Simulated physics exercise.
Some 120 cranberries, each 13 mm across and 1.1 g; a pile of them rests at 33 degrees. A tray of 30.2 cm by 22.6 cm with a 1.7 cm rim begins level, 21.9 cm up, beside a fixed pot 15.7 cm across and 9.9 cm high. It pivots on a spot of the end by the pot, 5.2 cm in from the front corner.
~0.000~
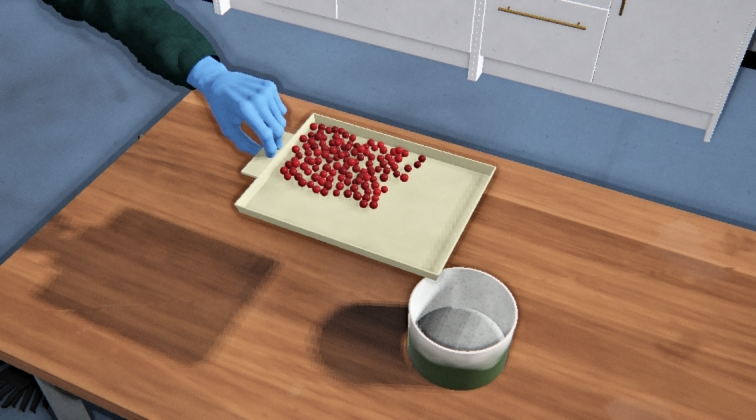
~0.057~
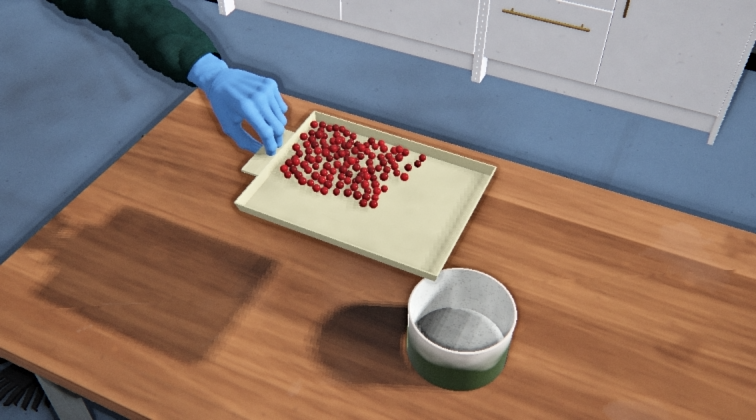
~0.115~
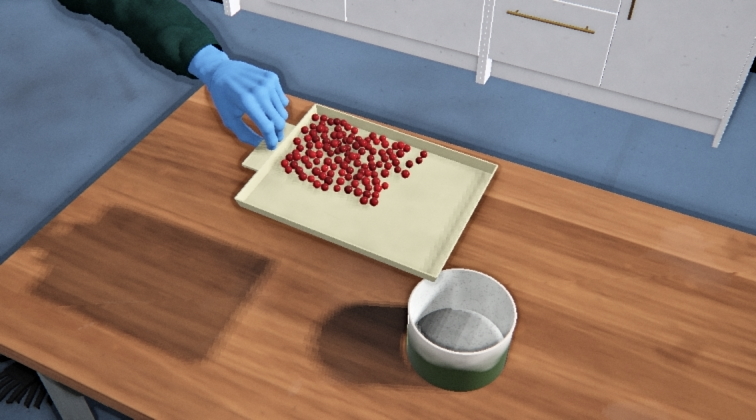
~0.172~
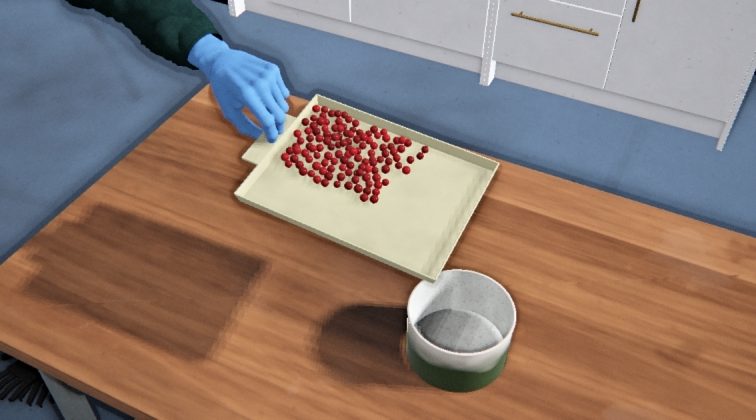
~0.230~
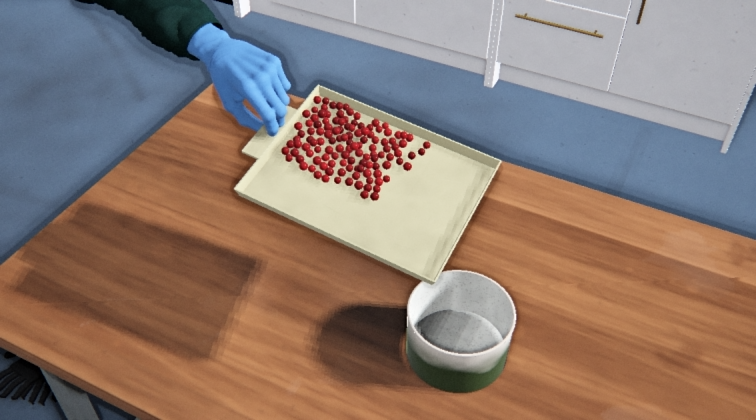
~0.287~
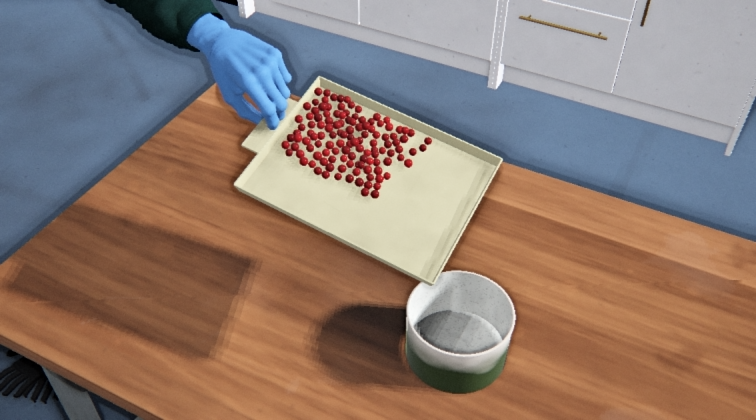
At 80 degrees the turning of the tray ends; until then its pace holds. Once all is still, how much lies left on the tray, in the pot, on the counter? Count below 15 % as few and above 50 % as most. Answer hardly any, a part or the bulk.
Left on the tray: The bulk; in the pot: Hardly any; on the counter: A part.
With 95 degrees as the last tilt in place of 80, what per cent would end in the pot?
Then about 30 per cent.
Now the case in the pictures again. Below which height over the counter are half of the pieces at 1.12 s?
Roughly 24 cm.
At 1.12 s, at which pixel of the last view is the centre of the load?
Around (413, 265).
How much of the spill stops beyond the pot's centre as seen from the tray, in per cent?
Roughly 60 per cent.
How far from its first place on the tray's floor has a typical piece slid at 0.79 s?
Some 17 cm.
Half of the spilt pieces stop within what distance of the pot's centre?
Some 16 cm.
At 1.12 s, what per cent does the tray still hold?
Some 70 per cent of the load.
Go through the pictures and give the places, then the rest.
The first picture shows tray tilt 0 degrees, front corners at (239, 203) and (437, 272); middle of the pieces at (347, 161); pot at (463, 308).
The second picture shows tray tilt 1 degrees, front corners at (239, 201) and (435, 272); middle of the pieces at (347, 159).
The third picture shows tray tilt 3 degrees, front corners at (239, 197) and (435, 274), lowest corner right front; middle of the pieces at (348, 155).
The fourth picture shows tray tilt 7 degrees, front corners at (239, 193) and (434, 276), lowest corner right front; middle of the pieces at (349, 149).
The fifth picture shows tray tilt 11 degrees, front corners at (239, 188) and (433, 278), lowest corner right front; middle of the pieces at (350, 143).
The sixth picture shows tray tilt 14 degrees, front corners at (238, 183) and (432, 280), lowest corner right front; middle of the pieces at (351, 138); pot at (461, 311). Its pace works out near 65 degrees a second.
Then, at 0.79 s, tilt 46 degrees; the tray holds 100 %, the pot 0 %.
Then, at 1.12 s, tilt 67 degrees; the tray holds 70 %, the pot 0 %.
After 1.54 s, tilt 80 degrees; the tray holds 65 %, the pot 5 %.
In the end, at 2.2 s, tray 65 %, pot 5 %, counter 30 %.
